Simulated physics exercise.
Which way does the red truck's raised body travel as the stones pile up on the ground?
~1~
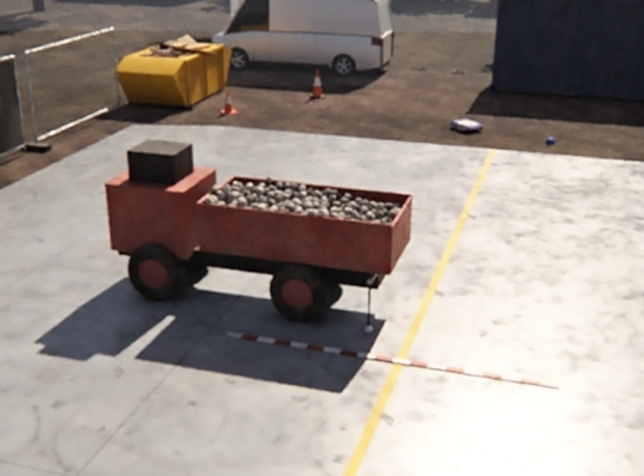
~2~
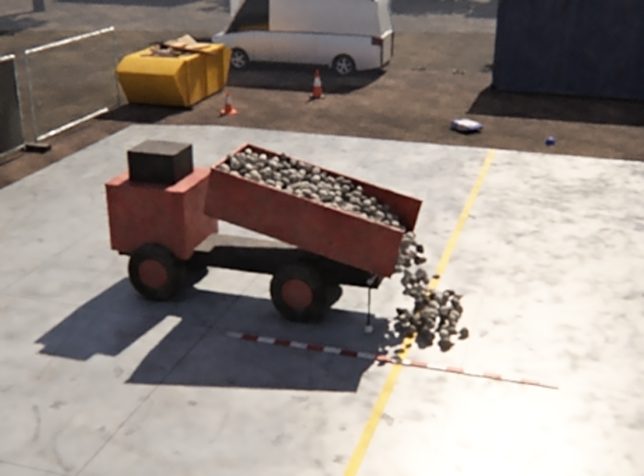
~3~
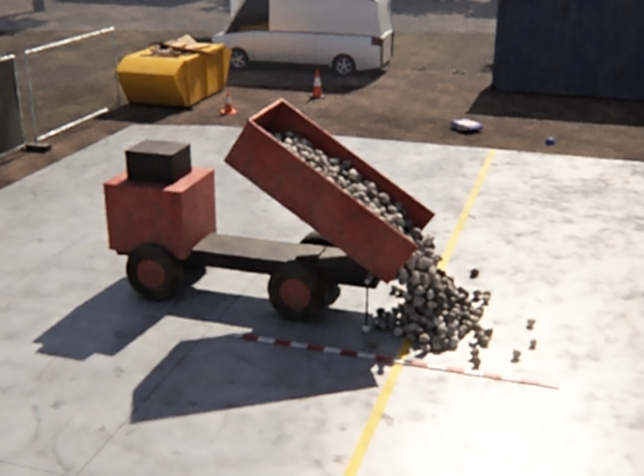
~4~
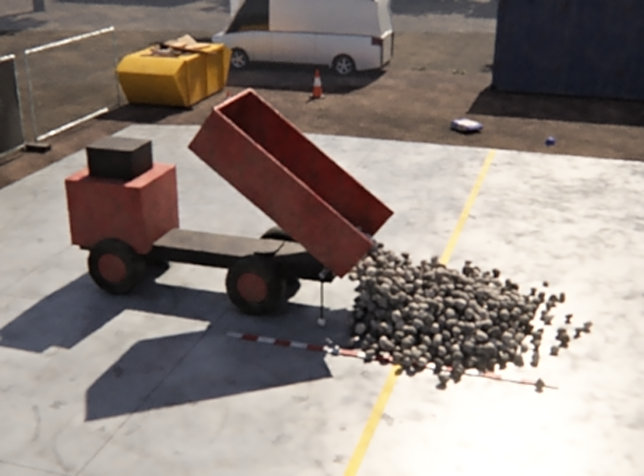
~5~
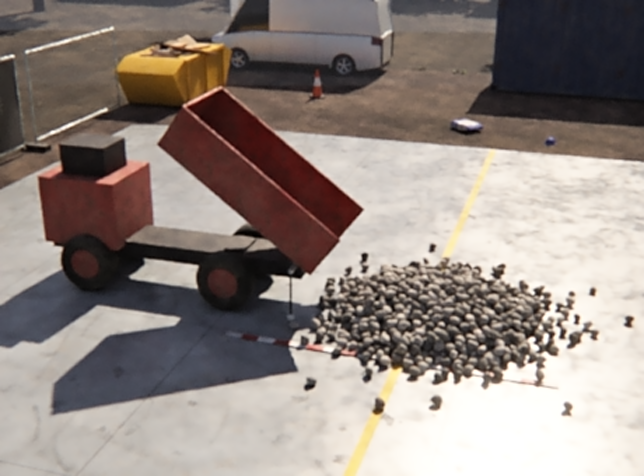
It moves to the left, carried along as the truck draws away from the heap.
